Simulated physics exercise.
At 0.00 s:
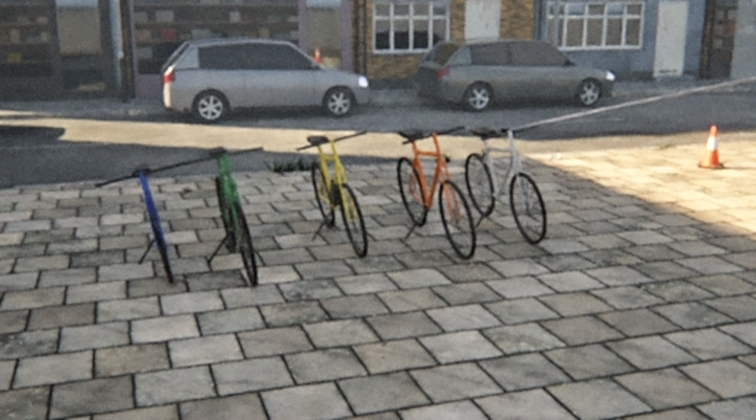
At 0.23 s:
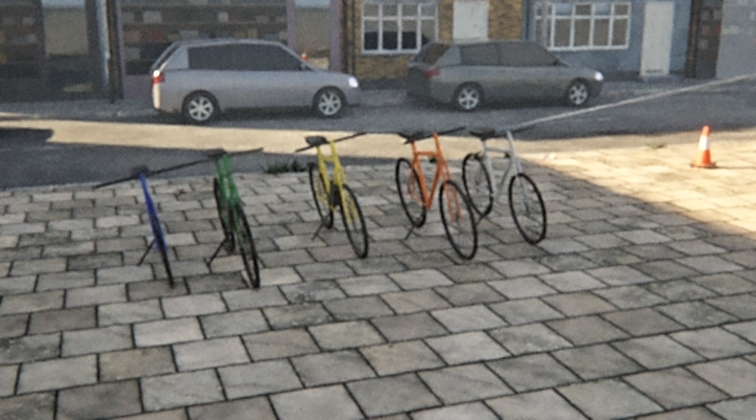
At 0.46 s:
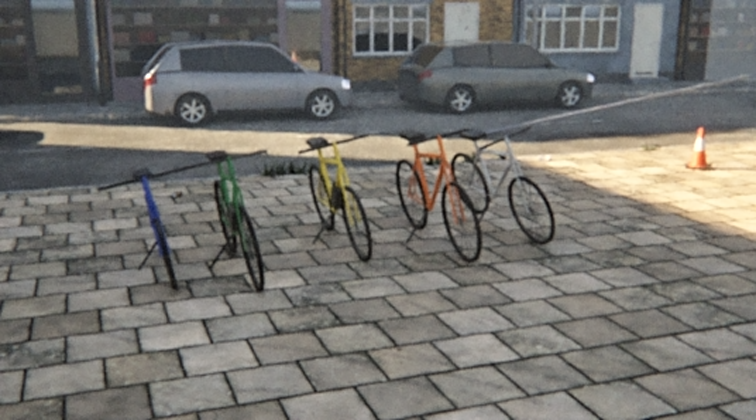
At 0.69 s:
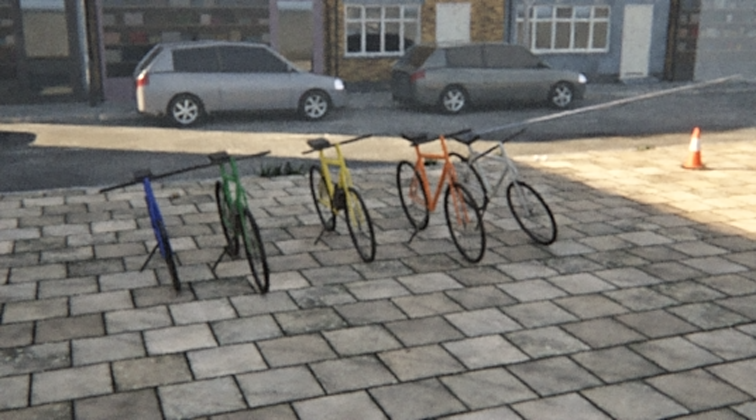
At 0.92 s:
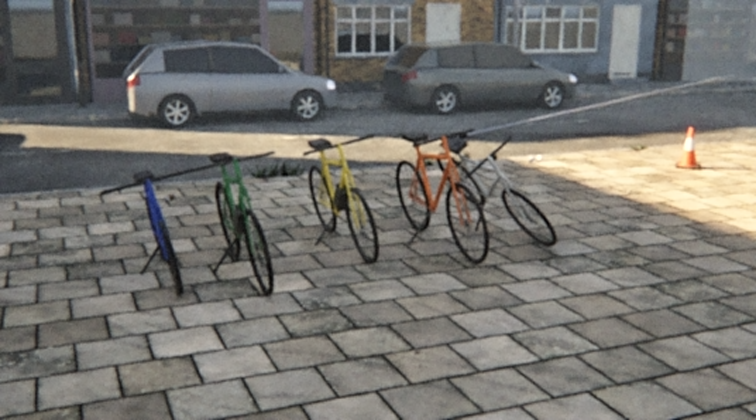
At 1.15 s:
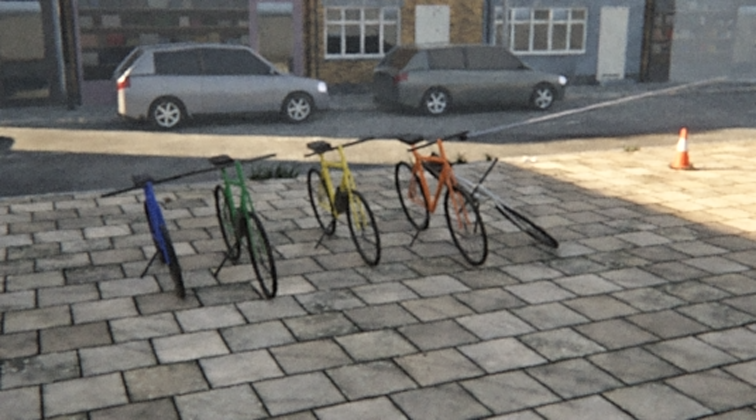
To begin with, blue, green, yellow, orange and white bicycles stand in a row on paving, with a long thin pole reaching in from the right. The white one tilts left, slowly then steeply, until it leans low behind the orange one, while the other four stay upright and the view drifts slightly.
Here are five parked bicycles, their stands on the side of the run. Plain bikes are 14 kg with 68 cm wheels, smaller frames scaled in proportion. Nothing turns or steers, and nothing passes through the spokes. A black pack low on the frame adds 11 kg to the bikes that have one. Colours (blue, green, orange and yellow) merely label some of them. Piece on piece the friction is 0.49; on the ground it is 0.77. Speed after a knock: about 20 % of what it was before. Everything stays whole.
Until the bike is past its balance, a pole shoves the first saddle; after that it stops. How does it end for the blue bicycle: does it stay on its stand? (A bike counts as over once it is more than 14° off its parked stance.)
Tipped.
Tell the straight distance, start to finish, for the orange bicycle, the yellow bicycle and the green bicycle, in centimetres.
Moved: Orange 70, yellow 60, green 60.
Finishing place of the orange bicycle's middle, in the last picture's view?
In the final image its middle is around (384, 229).
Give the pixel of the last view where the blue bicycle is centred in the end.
About (115, 246).
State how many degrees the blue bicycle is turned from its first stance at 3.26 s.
Some 60°.
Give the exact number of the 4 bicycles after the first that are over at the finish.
All told, it comes to 4.
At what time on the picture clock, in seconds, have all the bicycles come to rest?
Somewhere near 4.5 seconds.
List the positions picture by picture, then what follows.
In the first frame (each place is the centre of the face we see best; the camera moves round a little), pole end (507, 131) 11 cm from the first bicycle; blue bicycle (158, 237); yellow bicycle (359, 207); green bicycle (247, 230); the others all in place.
In the second frame, pole end pushing; blue bicycle (160, 239).
In the third frame, pole end pushing; blue bicycle (163, 242); the others all in place.
In the fourth frame, pole end pushing; blue bicycle (167, 244); the others all in place.
In the fifth frame, pole end (466, 136) stopped; blue bicycle (170, 246); the others all in place.
In the sixth frame, pole end (465, 138) stopped; blue bicycle (172, 250); orange bicycle (403, 199); green bicycle (267, 241); the others all in place.
By 1.64 s, 1 of the 4 other bicycles over; blue bicycle unmoved; orange bicycle tilted 45°.
By 2.50 s, 2 of the 4 other bicycles over; blue bicycle unmoved; orange bicycle tilted 72°.
By 3.26 s, 4 of the 4 other bicycles over; blue bicycle tilted 63°; green bicycle tilted 73°.
When it is over (4.6 s), 4 of the 4 other bicycles over; blue bicycle tilted 72°; green bicycle tilted 73°; orange bicycle tilted 72°. Not one is left standing. In pixels of the last frame, middles, blue bicycle near (115, 246), green bicycle near (190, 259).
